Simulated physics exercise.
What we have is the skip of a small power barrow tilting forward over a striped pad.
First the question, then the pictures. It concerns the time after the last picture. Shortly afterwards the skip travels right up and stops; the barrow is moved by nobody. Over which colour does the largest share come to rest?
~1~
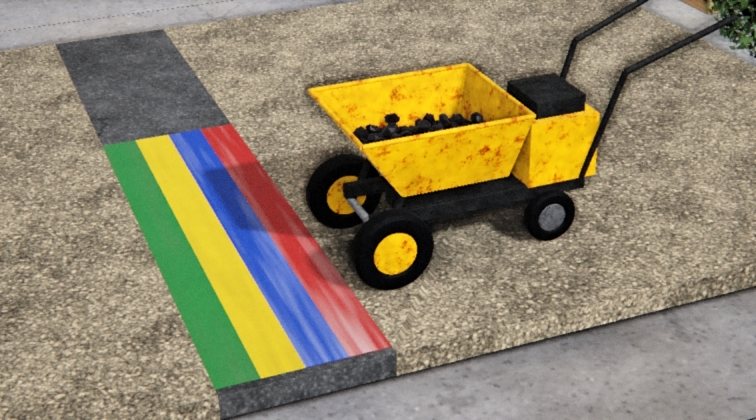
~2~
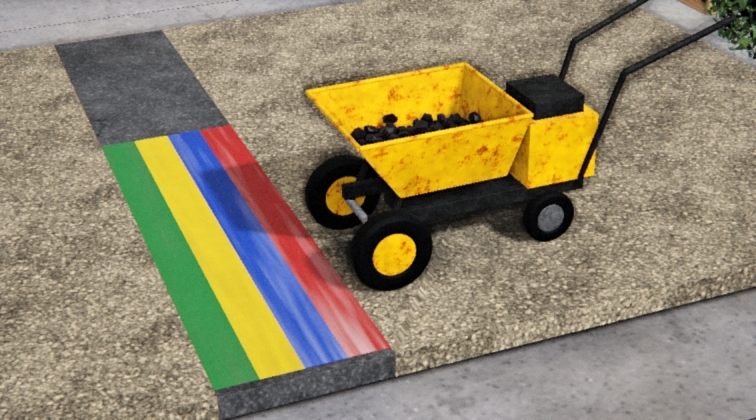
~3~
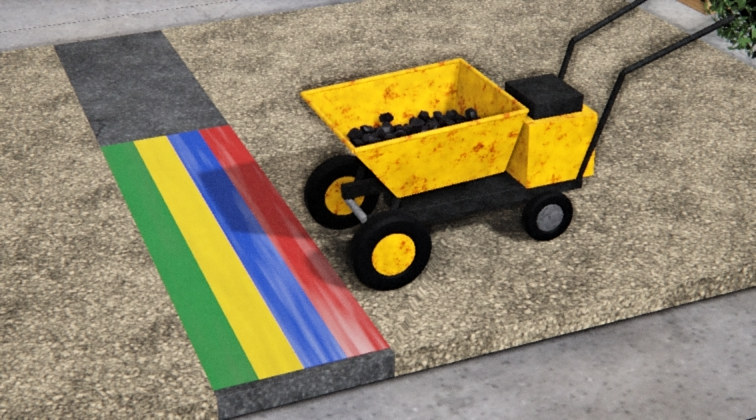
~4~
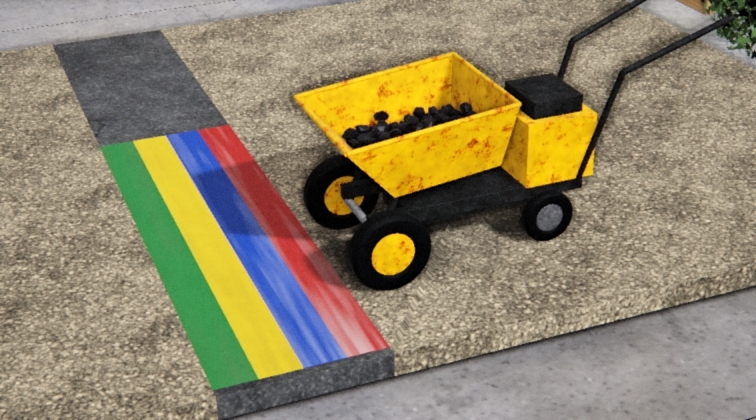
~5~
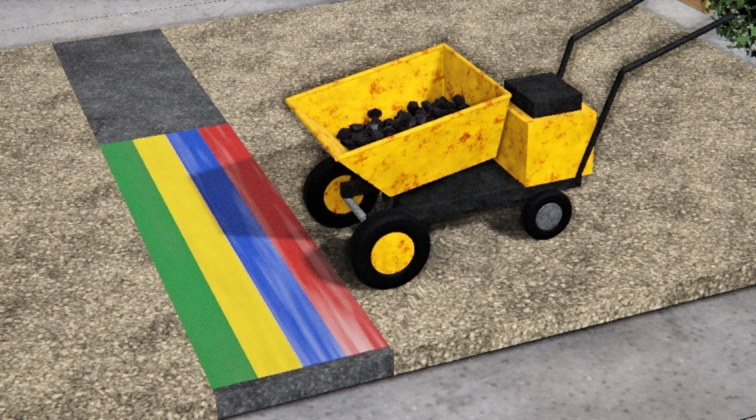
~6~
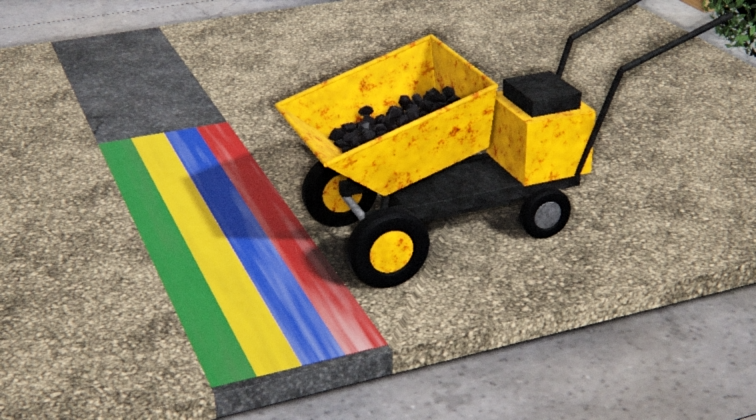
The largest share rests over yellow.
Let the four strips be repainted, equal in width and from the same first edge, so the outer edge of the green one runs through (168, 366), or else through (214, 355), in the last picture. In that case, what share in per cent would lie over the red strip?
Close to 0 percent, and close to 0 percent.
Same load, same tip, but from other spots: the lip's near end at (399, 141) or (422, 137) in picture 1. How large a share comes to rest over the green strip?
In order, 10 % followed by 0 %.
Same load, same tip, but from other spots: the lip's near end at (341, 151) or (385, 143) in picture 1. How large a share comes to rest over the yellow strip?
Some 20 in a hundred, then some 40 in a hundred.
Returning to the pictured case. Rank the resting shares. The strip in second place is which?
The answer is the green one.
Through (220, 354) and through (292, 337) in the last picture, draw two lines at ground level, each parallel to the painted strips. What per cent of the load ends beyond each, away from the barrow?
About 20 and 80 %.
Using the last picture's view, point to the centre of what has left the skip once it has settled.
Roughly pixel (215, 276).
Just after the last frame, skip tipped steeply; every one in the skip.
A moment on, skip tipped right over; almost all in the skip; about a tenth over the yellow strip; just a few over the green strip.
Further on, skip tipped right over; roughly a quarter in the skip; just a few over the blue strip; roughly half over the yellow strip; roughly a quarter over the green strip; about a tenth off the paint.
When it is over, skip tipped right over; about a tenth in the skip; not one over the red strip; just a few over the blue strip; roughly half over the yellow strip; roughly a quarter over the green strip; about a tenth off the paint.
